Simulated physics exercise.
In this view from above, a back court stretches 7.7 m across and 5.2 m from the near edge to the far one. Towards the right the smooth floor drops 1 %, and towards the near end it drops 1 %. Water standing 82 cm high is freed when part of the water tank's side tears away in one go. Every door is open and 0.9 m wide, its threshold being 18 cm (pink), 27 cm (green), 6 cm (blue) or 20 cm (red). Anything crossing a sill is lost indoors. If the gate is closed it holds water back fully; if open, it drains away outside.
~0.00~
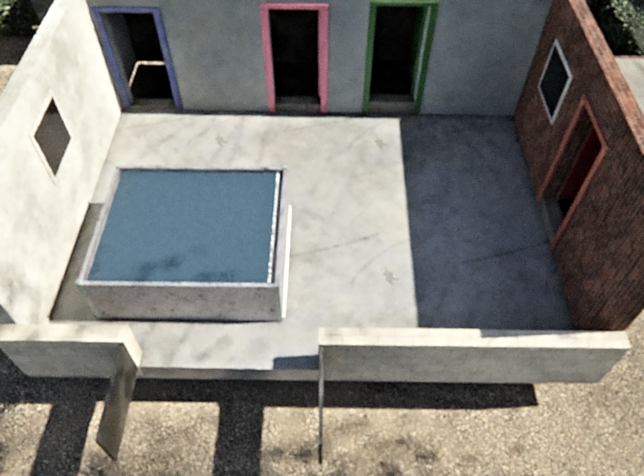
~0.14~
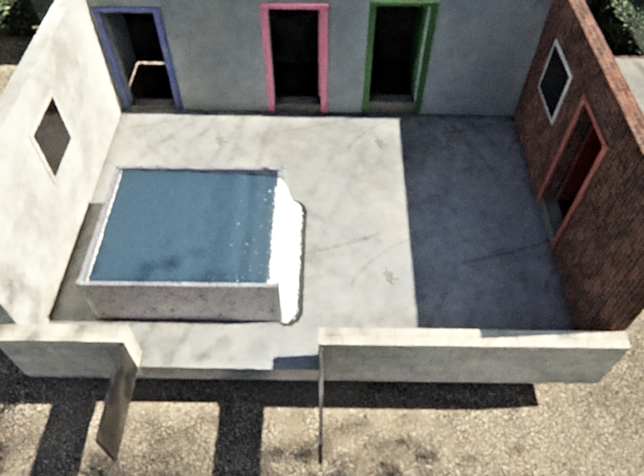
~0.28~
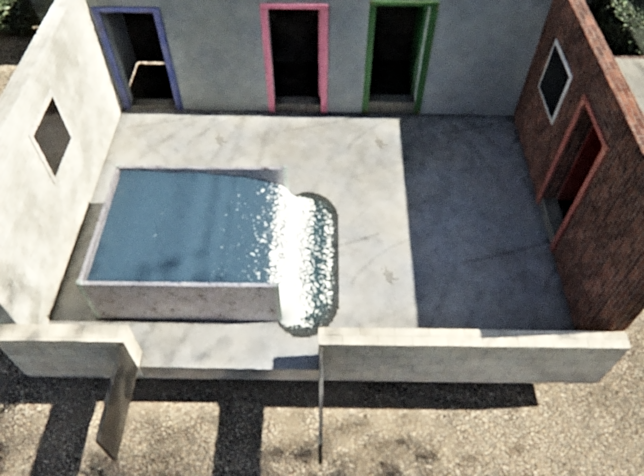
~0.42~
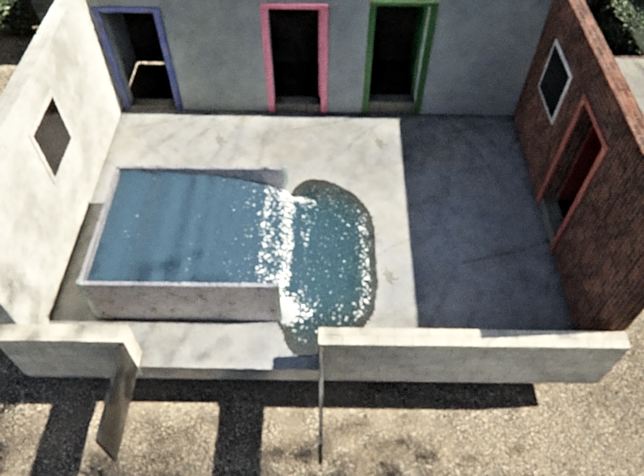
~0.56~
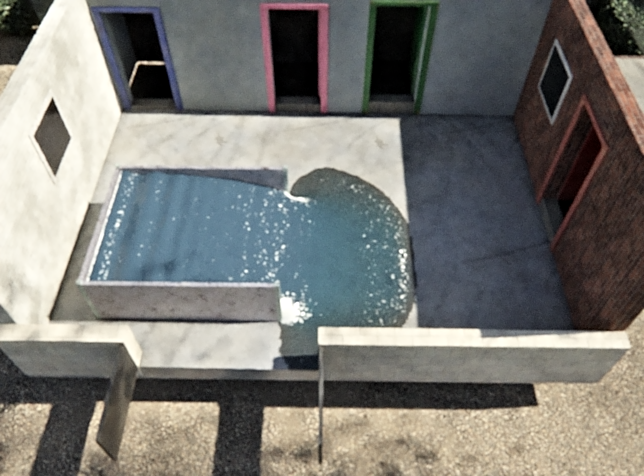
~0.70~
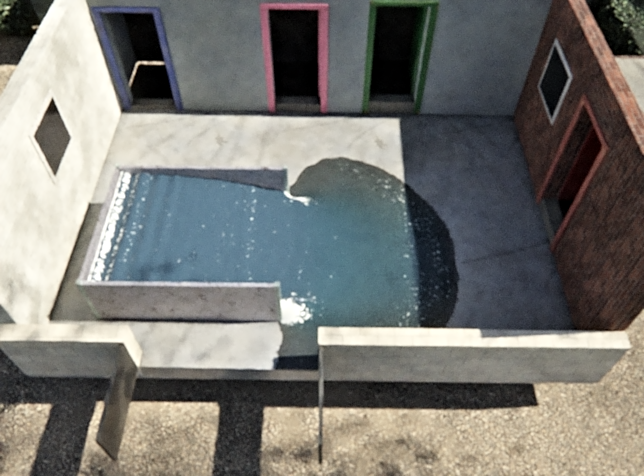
In a walled courtyard with blue, pink and green doorways, the right side of a raised water tank gave way, and water gushed out in white foam, then spread rightward across the floor into the shadow.
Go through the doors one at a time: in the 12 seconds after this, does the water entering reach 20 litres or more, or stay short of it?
Going through them: The pink door stays short; the green door stays short; the blue door reaches it; the red door reaches it.
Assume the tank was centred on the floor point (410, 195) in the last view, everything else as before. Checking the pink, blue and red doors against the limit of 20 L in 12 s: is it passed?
Compared with that limit, pink falls short, blue overshoots and red overshoots.
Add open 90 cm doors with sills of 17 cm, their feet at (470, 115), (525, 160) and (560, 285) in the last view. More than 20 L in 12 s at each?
Result in order - more than that, more than that, more than that.
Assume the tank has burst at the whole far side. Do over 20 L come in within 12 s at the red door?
Note: Red door, short of the limit.
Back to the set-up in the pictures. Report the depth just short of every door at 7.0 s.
In centimetres, the pink door has 9, the green door 13, the blue door 7 and the red door 20.
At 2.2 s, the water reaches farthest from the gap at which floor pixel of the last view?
(508, 120).
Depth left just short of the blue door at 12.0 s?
Close to 10.0 cm of depth.
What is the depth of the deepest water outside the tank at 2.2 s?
It tops out at some 62 cm.
After 1.4 s water covers 50 % of the floor and is deepest (36 cm) near (286, 298); pink door not reached, green door not reached, blue door not reached, red door 13 cm at the sill, 5 L in.
After 2.2 s water covers 55 % of the floor and is deepest (62 cm) near (572, 346); pink door not reached, green door 7 cm at the sill, 0 L in, blue door not reached, red door 38 cm at the sill, 65 L in.
After 3.5 s water covers 55 % of the floor and is deepest (39 cm) near (575, 358); pink door not reached, green door 5 cm at the sill, 0 L in, blue door not reached, red door 32 cm at the sill, 187 L in.
After 7.0 s water covers 90 % of the floor and is deepest (30 cm) near (101, 173); pink door 9 cm at the sill, 0 L in, green door 13 cm at the sill, 0 L in, blue door 7 cm at the sill, 1 L in, red door 20 cm at the sill, 224 L in.
After 12.0 s water covers 95 % of the floor and is deepest (16 cm) near (41, 349); pink door 10 cm at the sill, 0 L in, green door 6 cm at the sill, 0 L in, blue door 10 cm at the sill, 138 L in, red door 11 cm at the sill, 225 L in.
